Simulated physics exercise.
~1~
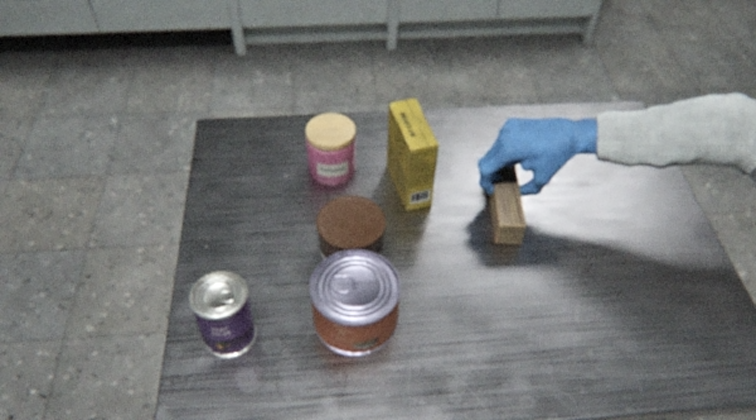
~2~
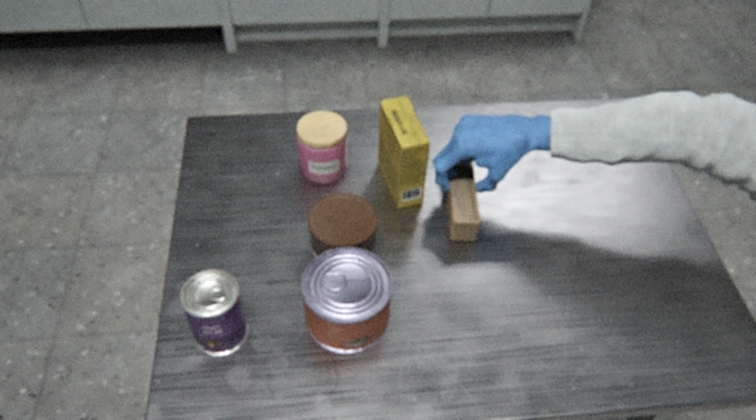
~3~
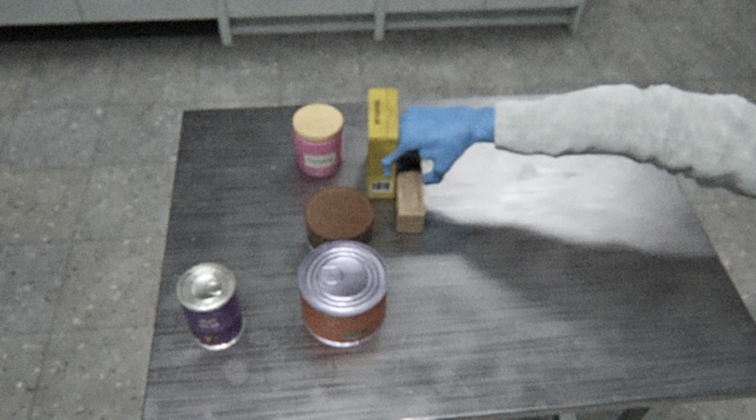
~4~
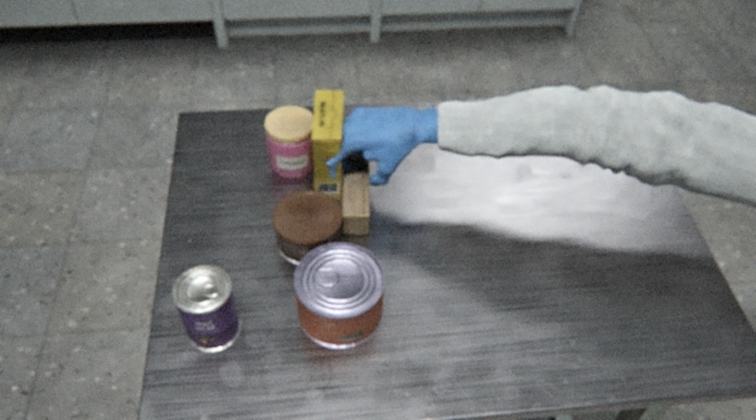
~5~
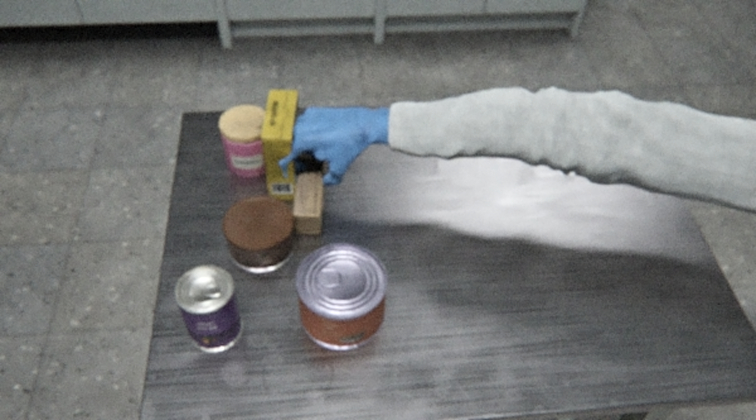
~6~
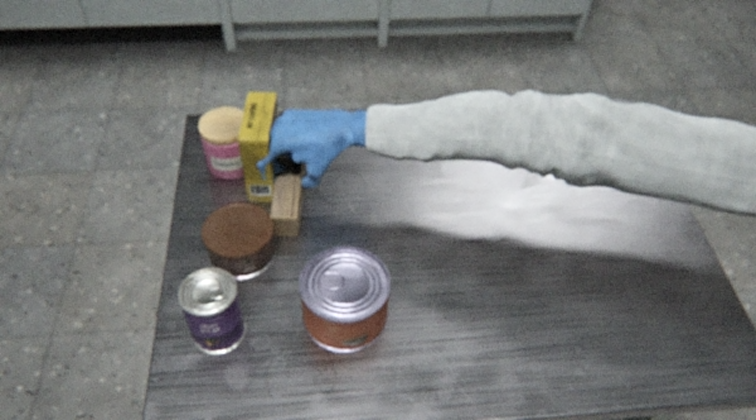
The clip shows a blue-gloved hand sliding a wooden block leftward across a dark table, pushing a yellow packet, then a pink jar and a brown tub along. The packet stays upright, and the three end nearer the left edge, while a purple tin and an orange tub stay put.
